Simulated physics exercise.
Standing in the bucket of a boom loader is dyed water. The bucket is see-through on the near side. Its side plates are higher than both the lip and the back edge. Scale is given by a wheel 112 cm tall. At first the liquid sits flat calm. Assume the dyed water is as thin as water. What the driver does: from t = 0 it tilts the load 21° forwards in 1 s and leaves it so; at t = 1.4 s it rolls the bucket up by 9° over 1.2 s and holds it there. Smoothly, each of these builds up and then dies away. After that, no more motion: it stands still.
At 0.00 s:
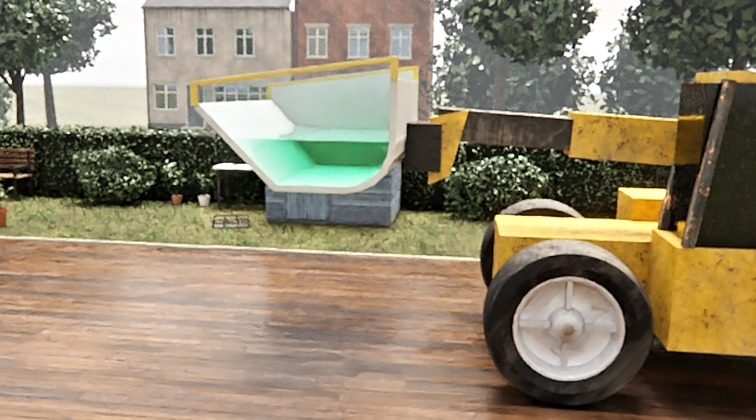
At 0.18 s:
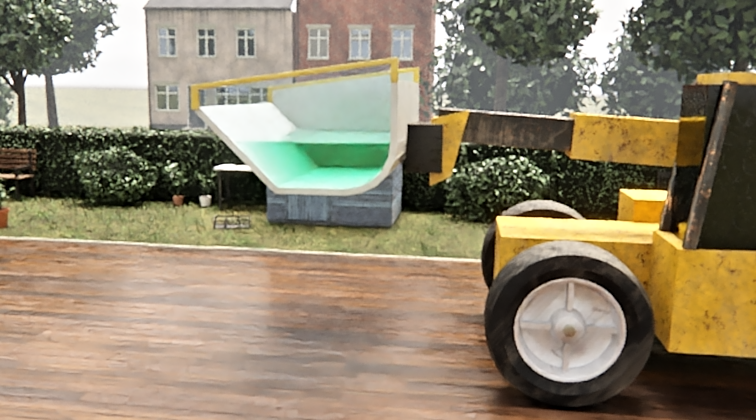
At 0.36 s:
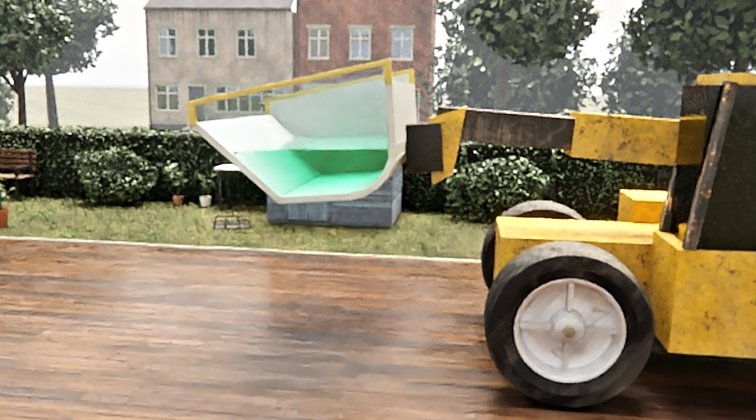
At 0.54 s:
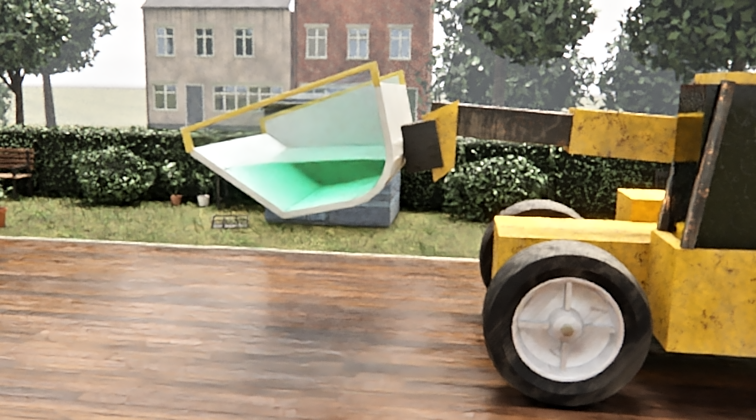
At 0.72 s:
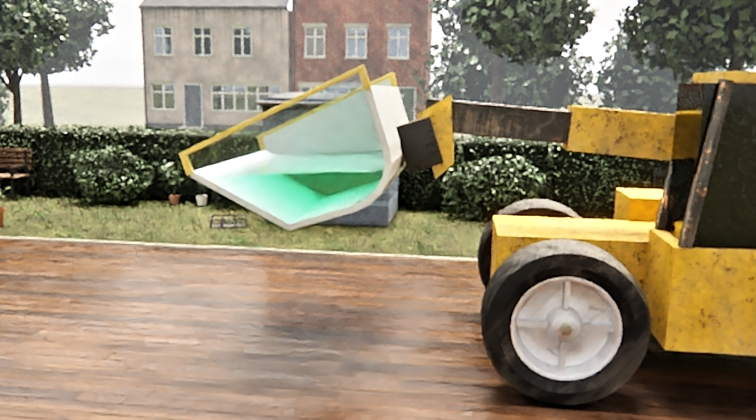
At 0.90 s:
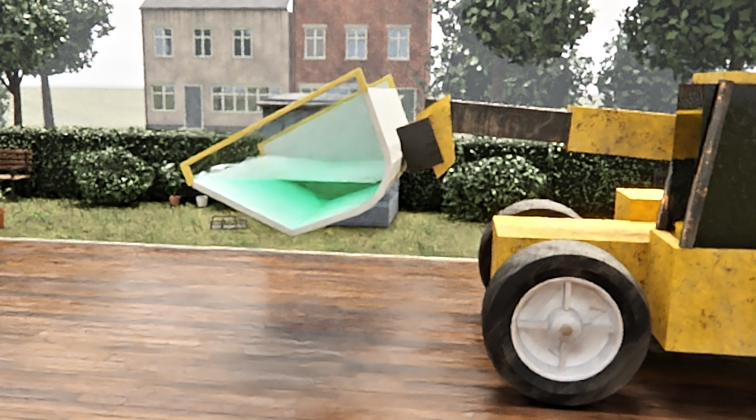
A see-through bucket of green liquid on a yellow loader's arm tilts steadily forward and down to the left.
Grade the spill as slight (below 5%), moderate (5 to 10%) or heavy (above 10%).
Heavy.
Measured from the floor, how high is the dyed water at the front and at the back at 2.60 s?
Reading: About 32 cm in front, about 22 cm behind.
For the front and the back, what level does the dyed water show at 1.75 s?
I'd say some 34 centimetres in front and some 0 centimetres behind.
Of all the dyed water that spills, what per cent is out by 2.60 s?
By that time, around 100 percent of it is out.
Then, 1.75 s in, the bucket is at 20° forwards, the surface stands 0 cm at the back and 33 cm at the front; 15 per cent has gone, over the front.
Then, 2.60 s in, the bucket is at 12° forwards, the surface stands 22 cm at the back and 31 cm at the front; 16 per cent has gone, over the front.
Then, 3.40 s in, the bucket is at 12° forwards, the surface stands 14 cm at the back and 32 cm at the front; 16 per cent has gone, over the front.
Then, 5.49 s in, 17 per cent has gone, over the front, 86 of 510 litres.
